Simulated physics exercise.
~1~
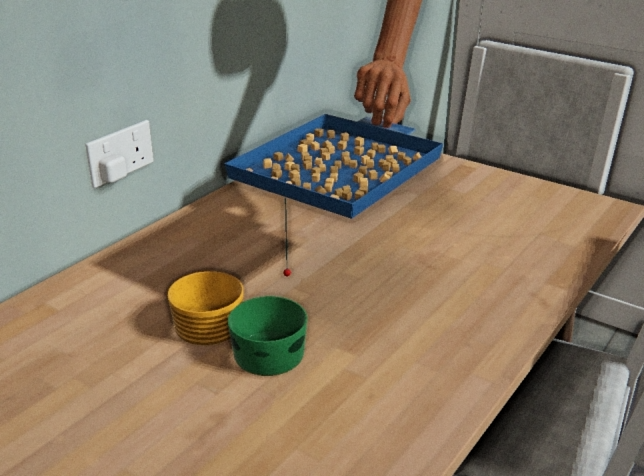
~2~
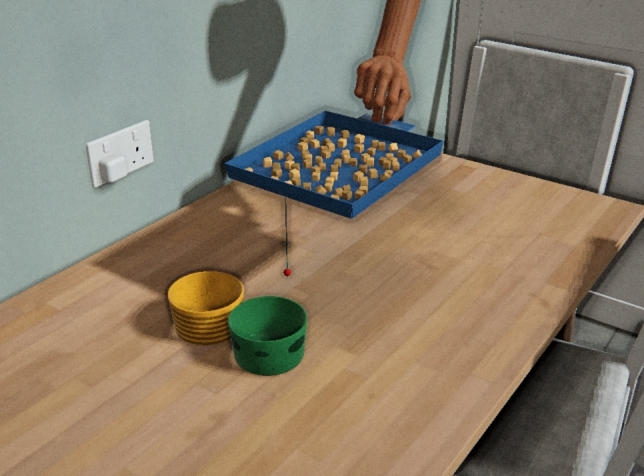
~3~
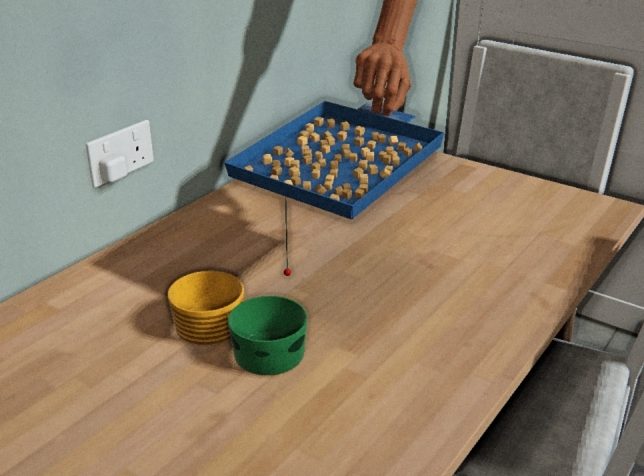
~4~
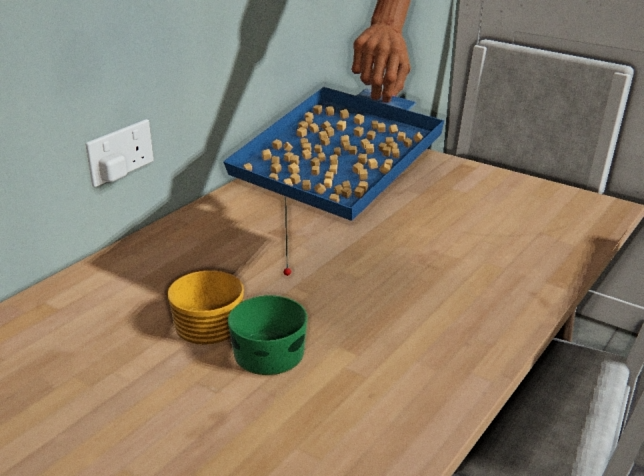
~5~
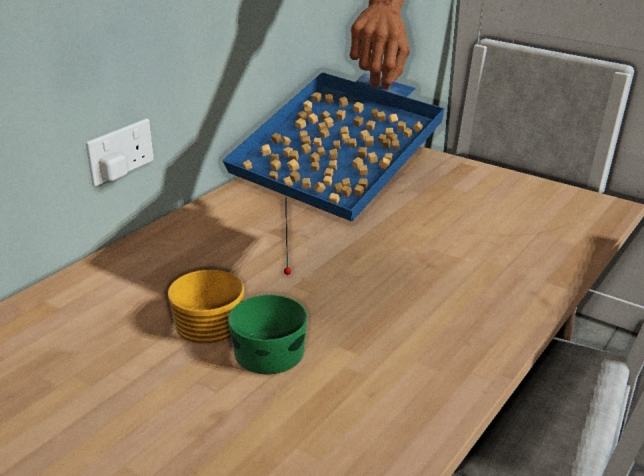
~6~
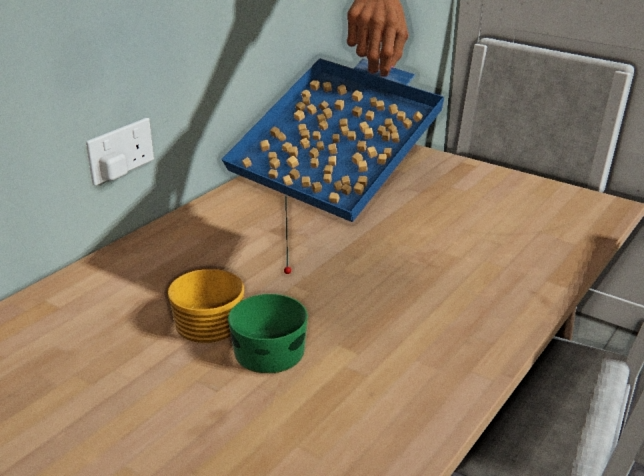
A hand raises the handle end of a shallow blue tray of small wooden cubes, gradually steepening its tilt above a yellow dish and a green dish on a wooden table, while the cubes stay scattered across it.
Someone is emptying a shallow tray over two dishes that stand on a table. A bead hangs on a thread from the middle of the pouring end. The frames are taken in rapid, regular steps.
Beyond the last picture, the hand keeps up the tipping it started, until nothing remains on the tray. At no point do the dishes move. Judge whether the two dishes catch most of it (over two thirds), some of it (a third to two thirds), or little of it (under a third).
They catch some of it.
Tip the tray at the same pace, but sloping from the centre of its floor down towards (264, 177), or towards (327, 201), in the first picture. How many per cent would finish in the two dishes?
For the first it's near 10 %, for the second near 30 %.
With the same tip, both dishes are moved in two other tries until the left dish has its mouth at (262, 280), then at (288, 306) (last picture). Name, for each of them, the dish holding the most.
With the first placement it's the one to the right, with the second it's the one to the left.
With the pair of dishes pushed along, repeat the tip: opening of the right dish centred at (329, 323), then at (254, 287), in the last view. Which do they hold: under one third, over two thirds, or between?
In order: Above two thirds, then under a third.
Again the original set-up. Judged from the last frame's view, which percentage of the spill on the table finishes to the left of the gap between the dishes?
Estimate: Roughly 0 %.
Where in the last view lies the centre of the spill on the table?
Centre at rest: About (336, 362).
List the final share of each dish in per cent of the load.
Left dish: 10; right dish: 40 percent.
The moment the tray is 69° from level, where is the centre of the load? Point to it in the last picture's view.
In the last view, the load is centred near (310, 181).
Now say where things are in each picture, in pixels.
In the first frame, corners of the pouring end at (228, 163) and (352, 202), level; middle of the load at (338, 165), small wooden cubes; left dish at (181, 323); right dish at (243, 353); bead on its thread at (287, 273).
In the second frame, corners of the pouring end at (228, 163) and (352, 203), level; middle of the load at (338, 163).
In the third frame, corners of the pouring end at (227, 162) and (352, 204), tipped barely, lowest at the right corner; middle of the load at (338, 158).
In the fourth frame, corners of the pouring end at (226, 161) and (351, 206), tipped a little, lowest at the right corner; middle of the load at (337, 152).
In the fifth frame, corners of the pouring end at (226, 160) and (351, 208), tipped clearly, lowest at the right corner; middle of the load at (337, 145).
In the sixth frame, corners of the pouring end at (225, 159) and (350, 210), tipped clearly, lowest at the right corner; middle of the load at (336, 138); left dish at (182, 321); right dish at (244, 350).
Soon after the last picture, tray tipped steeply; all on the tray.
A little later, tray tipped past a quarter turn; most on the tray; a small part in the right dish; a small part outside both; a stray few in the air.
Later still, tray tipped past a quarter turn; about half in the right dish; a small part in the left dish; about half outside both.
At rest, tray tipped past a quarter turn; about half in the right dish; a small part in the left dish; about half outside both.
